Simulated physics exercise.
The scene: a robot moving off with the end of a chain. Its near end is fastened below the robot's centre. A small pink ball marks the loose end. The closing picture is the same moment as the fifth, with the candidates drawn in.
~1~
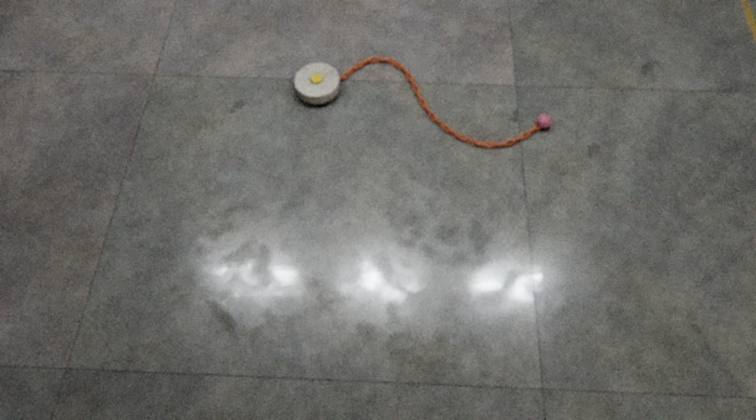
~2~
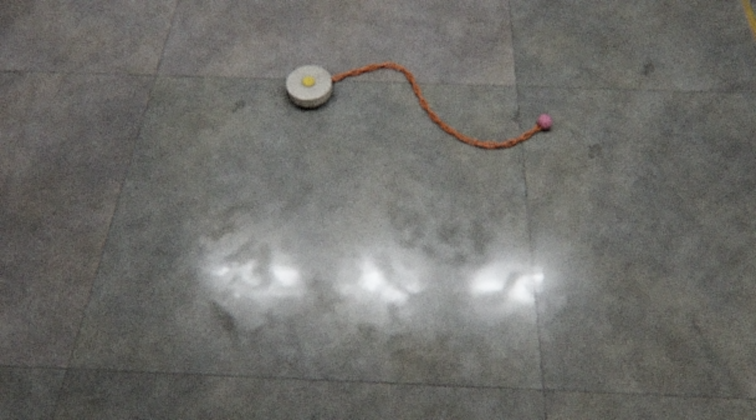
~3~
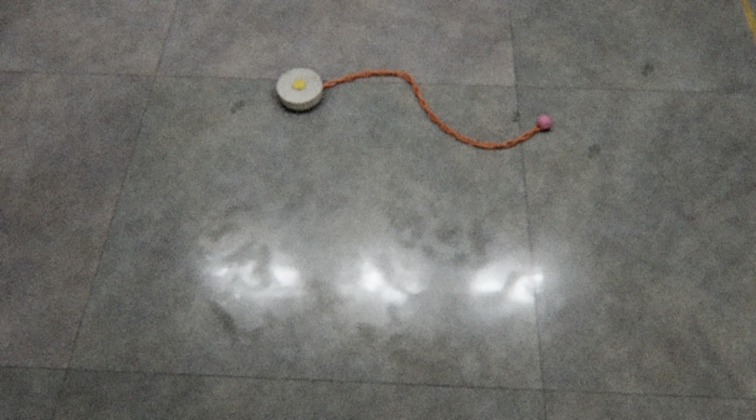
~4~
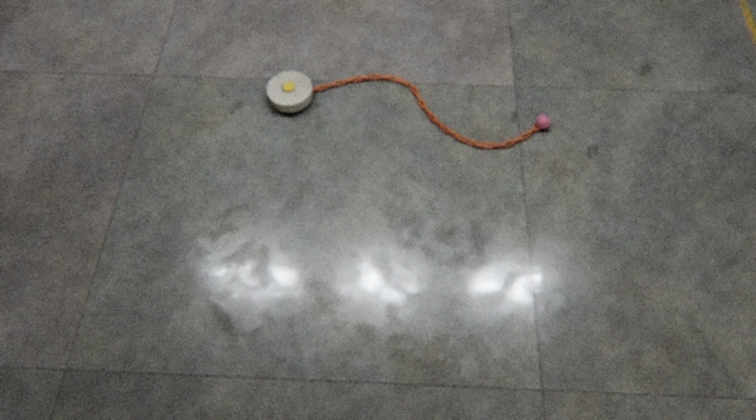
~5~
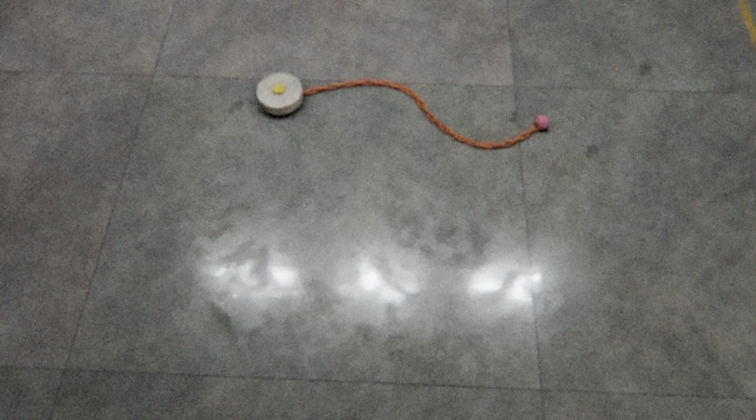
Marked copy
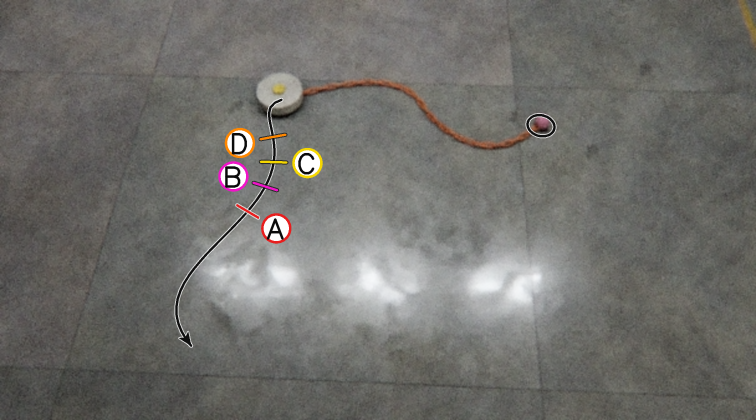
On a grey, shiny floor, a small round white device with a yellow spot moved slowly left, drawing out the near part of a wavy orange cord while its pink-tipped far end barely shifted.
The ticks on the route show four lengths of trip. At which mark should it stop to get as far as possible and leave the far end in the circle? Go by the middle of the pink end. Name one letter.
Stop at A.
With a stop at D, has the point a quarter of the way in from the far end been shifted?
No.
On the marked copy, A at (248, 211); B at (265, 187); C at (274, 162); D at (273, 137); the ring at (541, 126); the route from (281, 100) via (246, 213) to (191, 346).
With A. Early on, robot (271, 129), middle of the chain (413, 109), free end (542, 122).
Further on, robot (269, 170), middle of the chain (407, 117), free end (542, 122).
At the end, robot (246, 207), middle of the chain (392, 143), free end (540, 123); the free end is still in its ring.
As for the rest, B is safe but short; C is safe but short; D is safe but short.
